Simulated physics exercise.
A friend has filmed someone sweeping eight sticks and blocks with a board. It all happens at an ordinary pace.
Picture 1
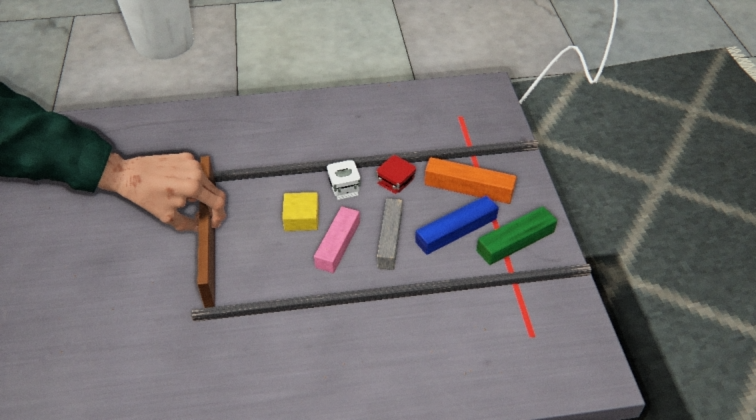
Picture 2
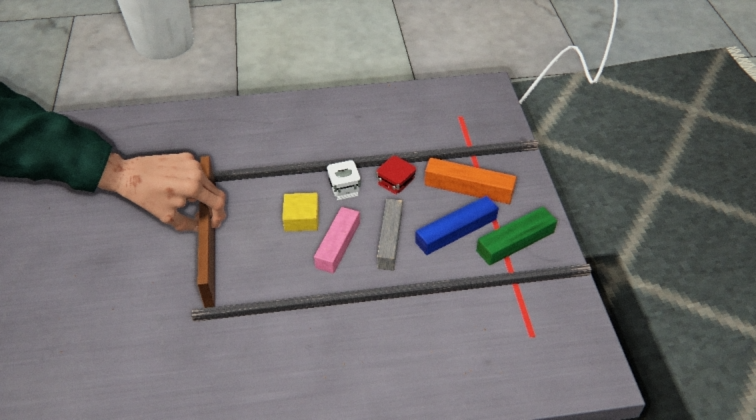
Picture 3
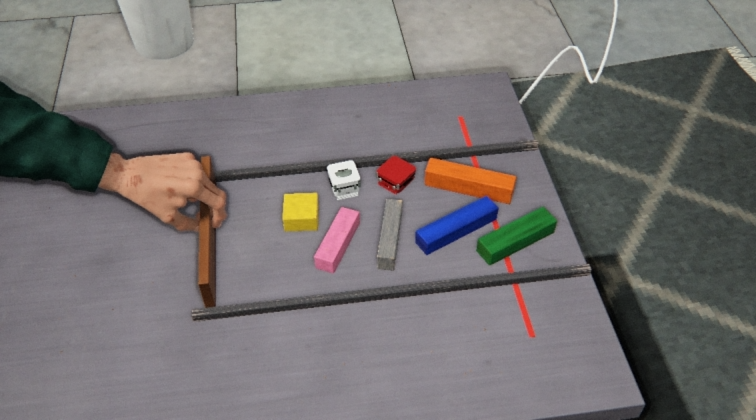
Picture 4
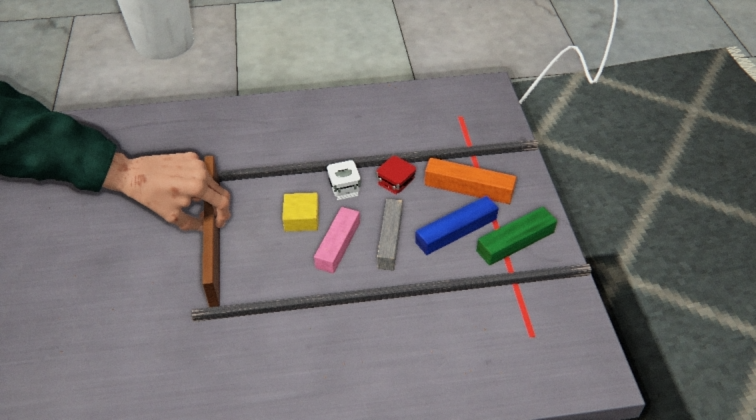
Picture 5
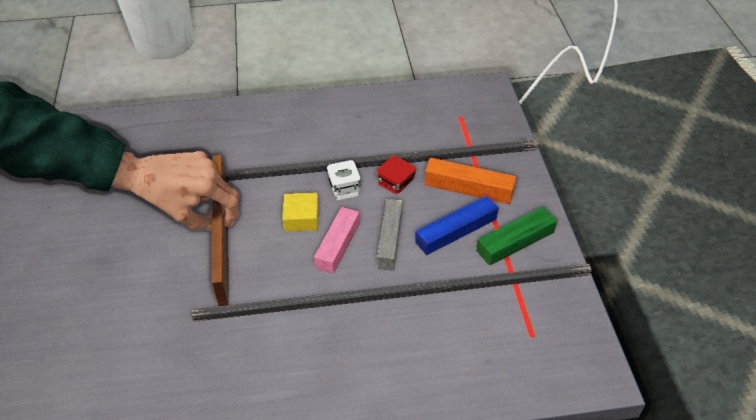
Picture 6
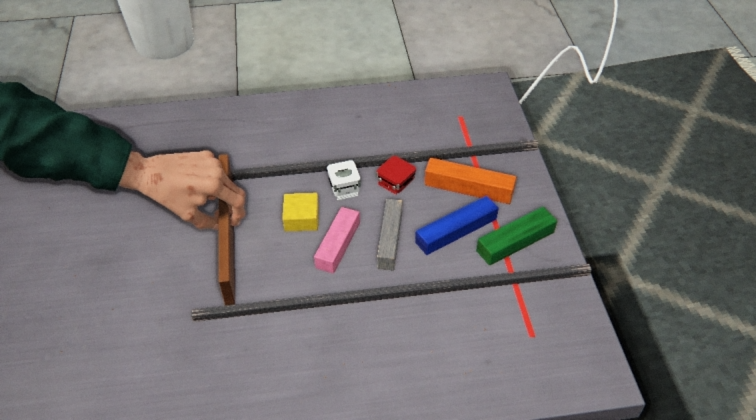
The clip shows a hand in a green sleeve holding a brown board upright on a grey table, then sliding it slightly right toward several coloured blocks and sticks, which stay still between two dark rails.
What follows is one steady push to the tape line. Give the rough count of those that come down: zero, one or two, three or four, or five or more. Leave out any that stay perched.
In the end the number that fall off is one or two.
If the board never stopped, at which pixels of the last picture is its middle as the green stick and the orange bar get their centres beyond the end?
At (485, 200) for the green stick; at (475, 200) for the orange bar.
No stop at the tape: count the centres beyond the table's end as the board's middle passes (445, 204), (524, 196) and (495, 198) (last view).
In that order 0, 4 and 2.
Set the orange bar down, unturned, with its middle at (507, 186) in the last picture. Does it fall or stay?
The orange bar tumbles off.
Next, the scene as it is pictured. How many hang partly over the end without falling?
The number is 1.
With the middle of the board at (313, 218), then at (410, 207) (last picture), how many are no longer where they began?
2 and 8.
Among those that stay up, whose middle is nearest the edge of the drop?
The blue stick ends nearest.
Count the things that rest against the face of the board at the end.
It touches 3.
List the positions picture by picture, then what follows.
In the first frame, green stick (517, 235); orange bar (470, 181); blue stick (457, 225); board (207, 229); tape (492, 213).
In the second frame, orange bar (470, 181); pink bar (338, 239).
In the third frame, blue stick (457, 225); grey bar (390, 234).
In the fourth frame, green stick (517, 236); yellow block (301, 212).
In the fifth frame, orange bar (470, 181); red case (396, 176).
In the sixth frame, green stick (517, 236); orange bar (470, 181); blue stick (457, 225); board (227, 227); tape (492, 213).
Soon after, none off yet; green stick at rest near (517, 236); orange bar at rest near (470, 181); blue stick at rest near (457, 225).
At rest, the number that fall off is one or two; fallen, orange bar and green stick.
